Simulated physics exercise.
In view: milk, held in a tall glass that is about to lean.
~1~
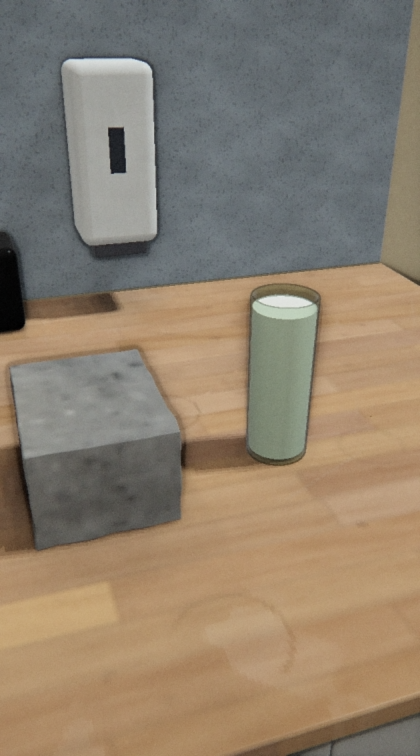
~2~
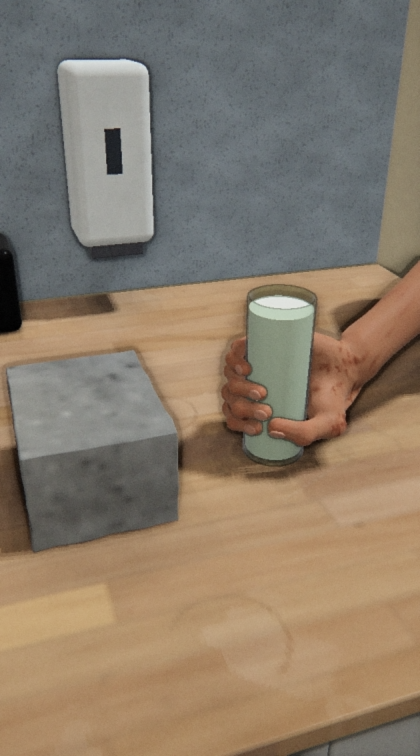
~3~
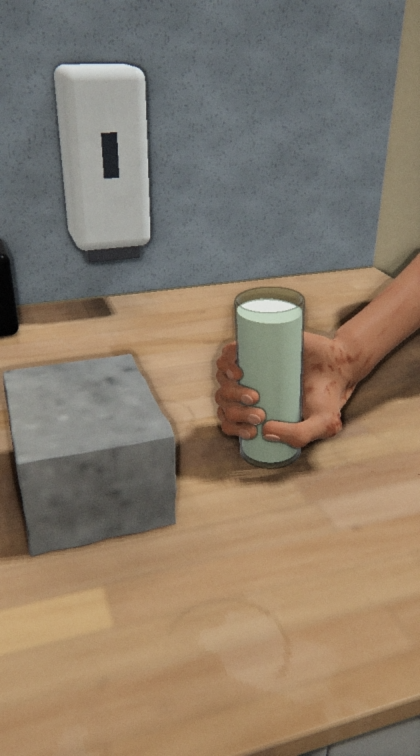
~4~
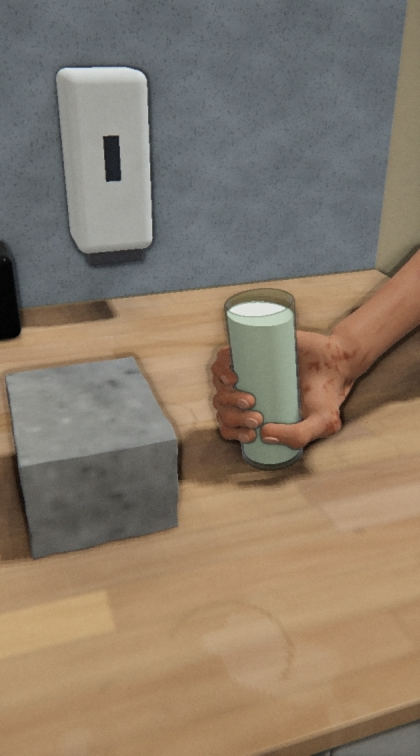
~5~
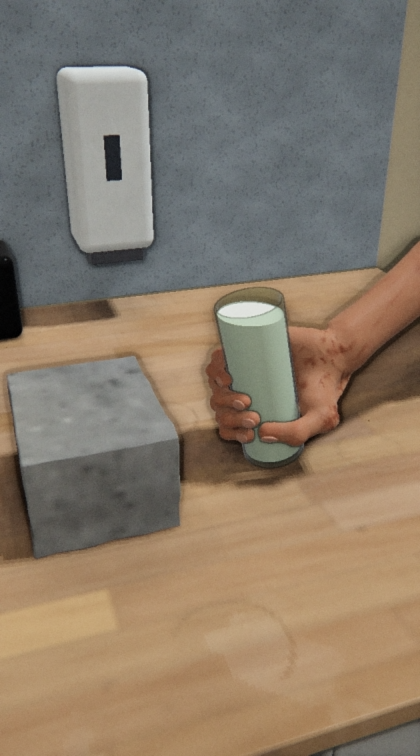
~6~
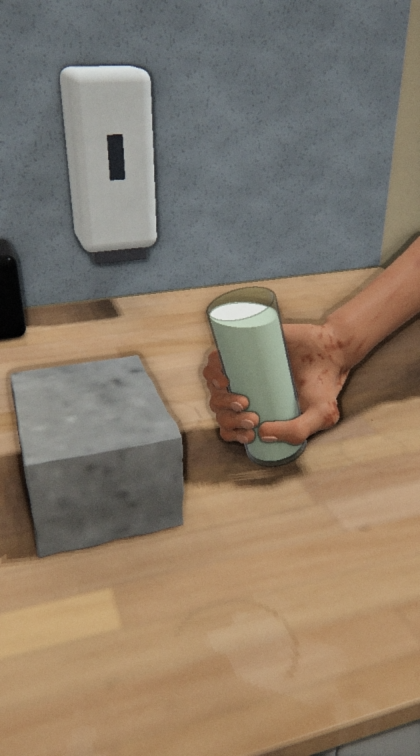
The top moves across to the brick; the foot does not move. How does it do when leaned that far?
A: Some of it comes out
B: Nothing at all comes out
Option A: Some of it comes out.
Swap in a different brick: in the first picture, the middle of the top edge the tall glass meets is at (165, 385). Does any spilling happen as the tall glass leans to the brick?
Result: Contents escape.
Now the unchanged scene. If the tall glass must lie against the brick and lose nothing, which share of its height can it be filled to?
It can go up to around 85 per cent.
A moment on, the tall glass leans by about 25°; all is still inside.
Further on, the tall glass leans by about 40°; a puddle lies under it; nearly all of the milk is inside.
When it is over, the tall glass leans by about 45°, against the brick; a puddle lies under it; nearly all of the milk is inside.
